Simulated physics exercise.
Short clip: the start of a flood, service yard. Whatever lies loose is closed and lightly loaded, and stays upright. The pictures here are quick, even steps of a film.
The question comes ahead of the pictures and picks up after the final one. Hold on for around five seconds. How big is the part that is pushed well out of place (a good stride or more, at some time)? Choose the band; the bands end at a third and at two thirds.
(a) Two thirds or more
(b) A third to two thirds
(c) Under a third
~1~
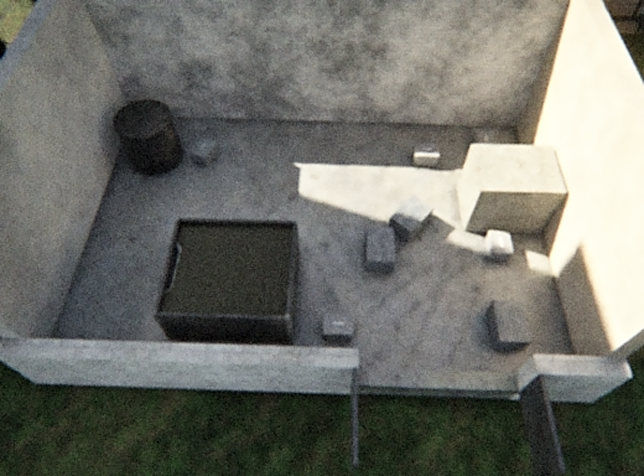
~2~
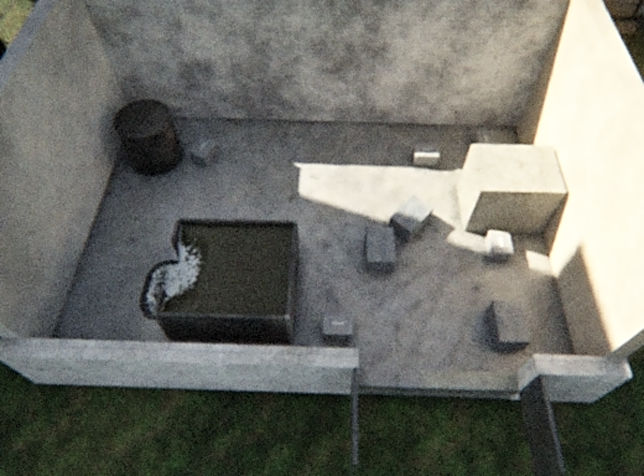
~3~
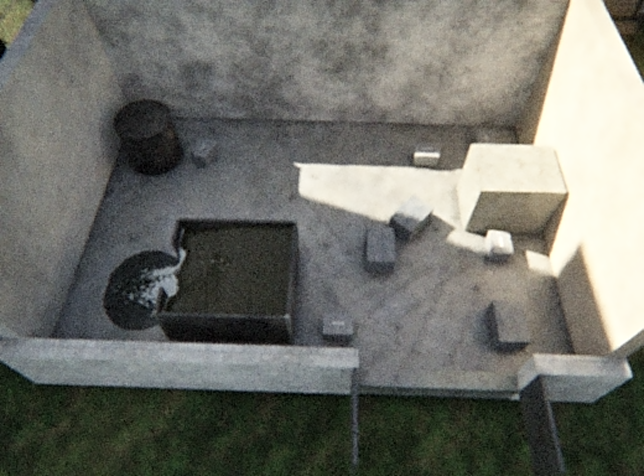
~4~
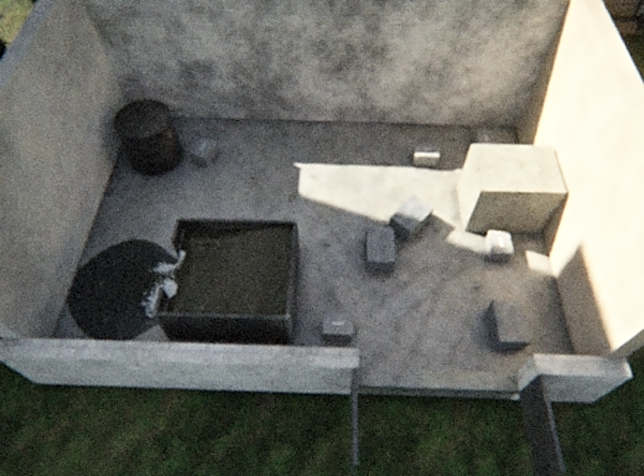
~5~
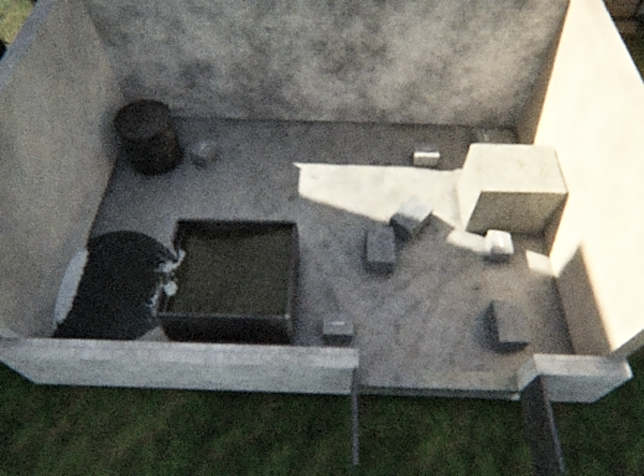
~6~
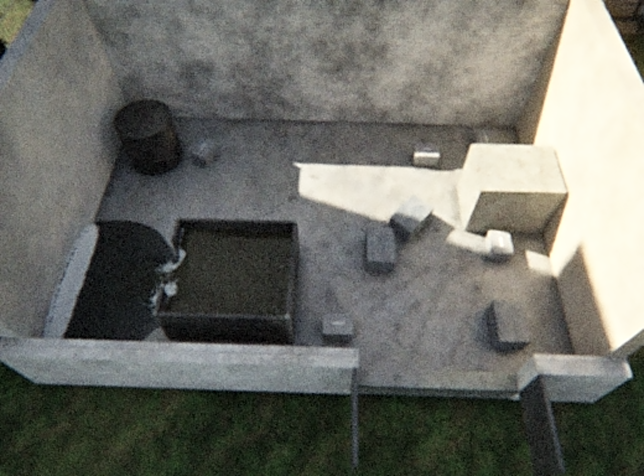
Under a third.
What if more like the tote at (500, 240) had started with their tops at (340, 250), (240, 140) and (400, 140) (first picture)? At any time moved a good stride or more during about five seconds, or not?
In sequence: Hardly budges; knocked well away; hardly budges.
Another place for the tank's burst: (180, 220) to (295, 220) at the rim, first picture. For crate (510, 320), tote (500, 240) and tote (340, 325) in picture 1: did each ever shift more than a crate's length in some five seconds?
In the order asked: Never gets that far, then never gets that far, then never gets that far.
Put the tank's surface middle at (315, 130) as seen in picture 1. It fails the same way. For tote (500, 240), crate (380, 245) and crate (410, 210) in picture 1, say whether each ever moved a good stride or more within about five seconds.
Taking them in turn: Kept near its start; kept near its start; kept near its start.
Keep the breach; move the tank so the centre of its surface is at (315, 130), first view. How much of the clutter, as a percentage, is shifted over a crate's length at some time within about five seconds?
Roughly 20 in a hundred.
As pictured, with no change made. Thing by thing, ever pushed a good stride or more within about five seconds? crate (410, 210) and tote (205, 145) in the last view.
In the order asked, the first one never gets that far and the second one gets that far.
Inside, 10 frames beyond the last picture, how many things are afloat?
0.
A moment on, 0 of 8 are well off their spots; 0 afloat.
Next, 0 of 8 are well off their spots; 0 afloat.
Later, 0 of 8 are well off their spots; 0 afloat.
In the end, 1 of 8 are well off their spots, and 1 have been at some point; 0 afloat.
